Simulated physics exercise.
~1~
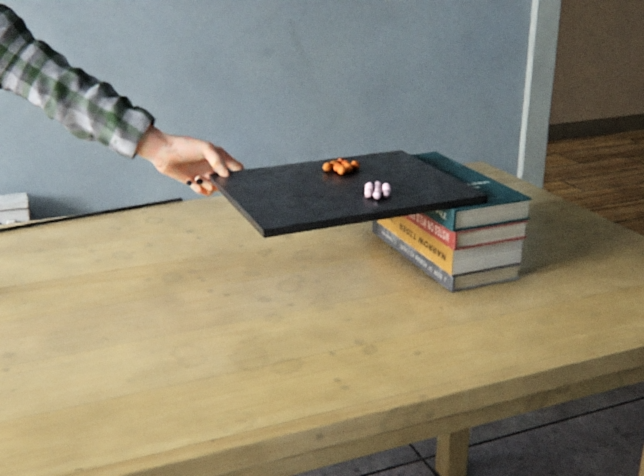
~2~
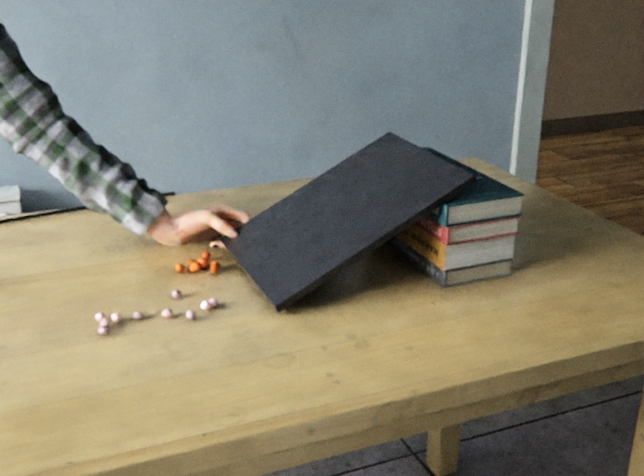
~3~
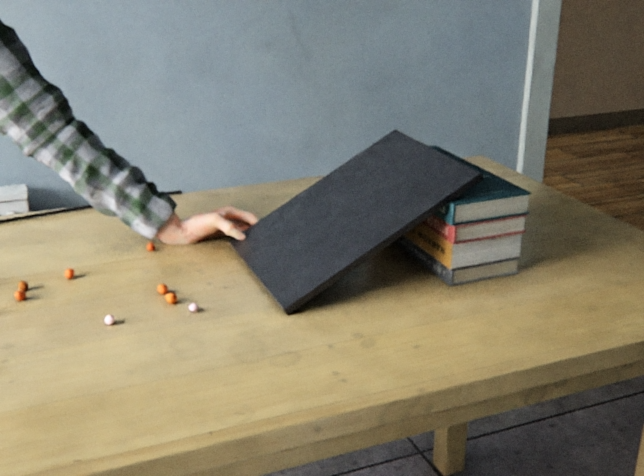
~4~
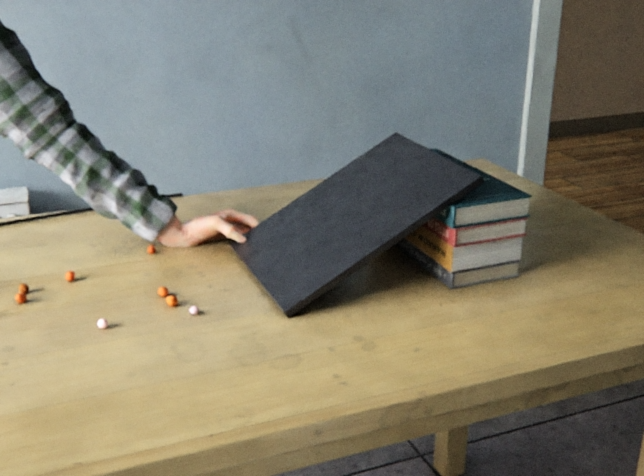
Hand lowering a dark board propped on books, orange and pale pink beads rolling left, a few left scattered across the table.
